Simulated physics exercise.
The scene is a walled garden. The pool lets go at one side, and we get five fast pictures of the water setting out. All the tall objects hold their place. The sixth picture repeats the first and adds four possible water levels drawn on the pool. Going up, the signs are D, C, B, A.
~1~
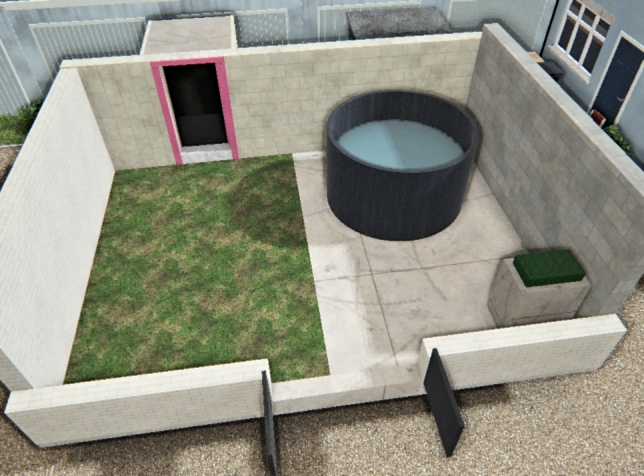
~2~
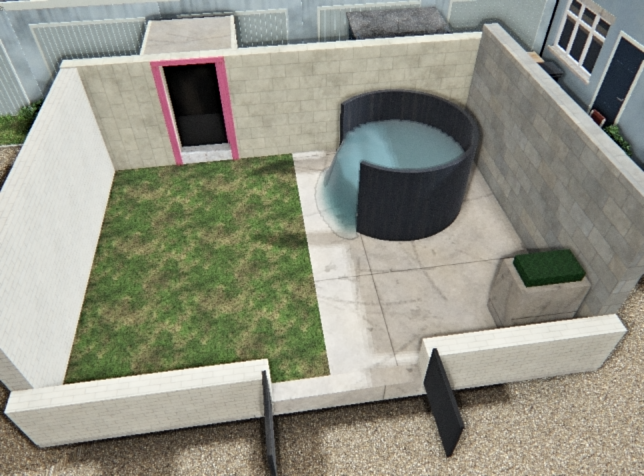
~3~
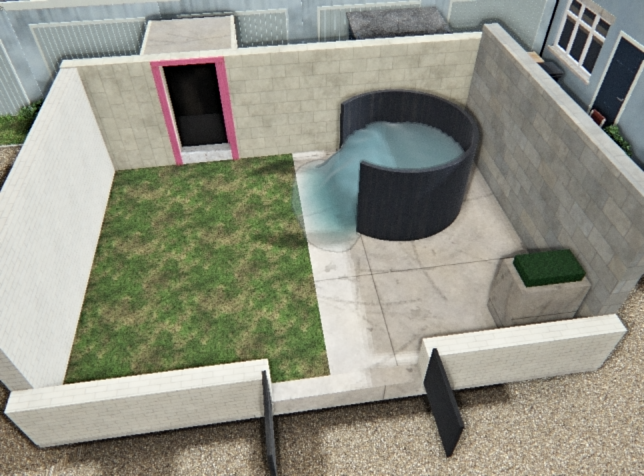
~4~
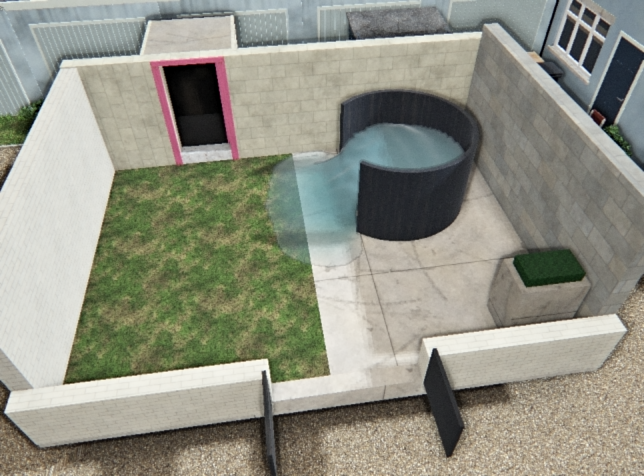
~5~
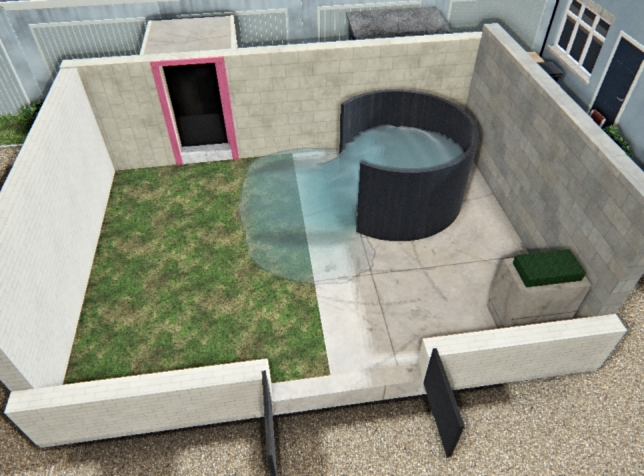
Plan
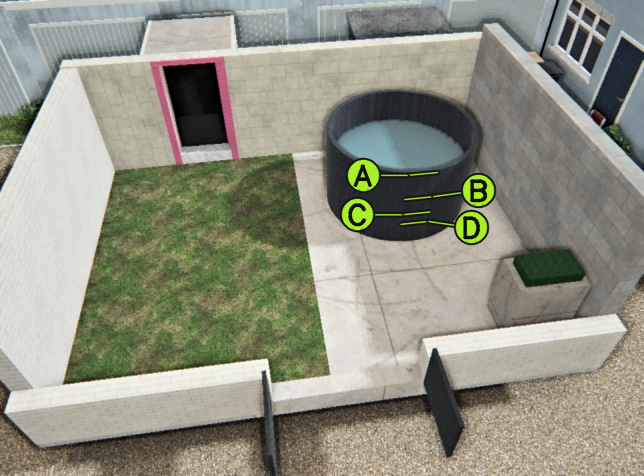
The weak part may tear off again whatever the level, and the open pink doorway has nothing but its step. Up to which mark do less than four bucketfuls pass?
I would pick line B.
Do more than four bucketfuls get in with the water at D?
No, not at all.
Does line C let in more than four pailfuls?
No, that is safe.
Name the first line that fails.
Here it is line A.
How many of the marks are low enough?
Three of them.
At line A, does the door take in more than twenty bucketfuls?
No, less.
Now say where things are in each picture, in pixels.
Water in the pool at rest, its middle at (398, 155); foot of the pink doorway at (208, 161); open gate at (346, 346).
Water covers 2 % of the ground and shows as far out as (355, 232).
Water covers 5 % of the ground and shows as far out as (335, 247).
Water covers 11 % of the ground and shows as far out as (295, 157).
Water covers 18 % of the ground and shows as far out as (295, 276).
On the marked copy, A at (422, 173); B at (418, 198); C at (416, 213); D at (414, 222); from the bottom up D, C, B, A.
With A, about 8 bucketfuls get in.
With B, a bucket or two gets in.
With C, nothing gets over.
With D, nothing gets over.
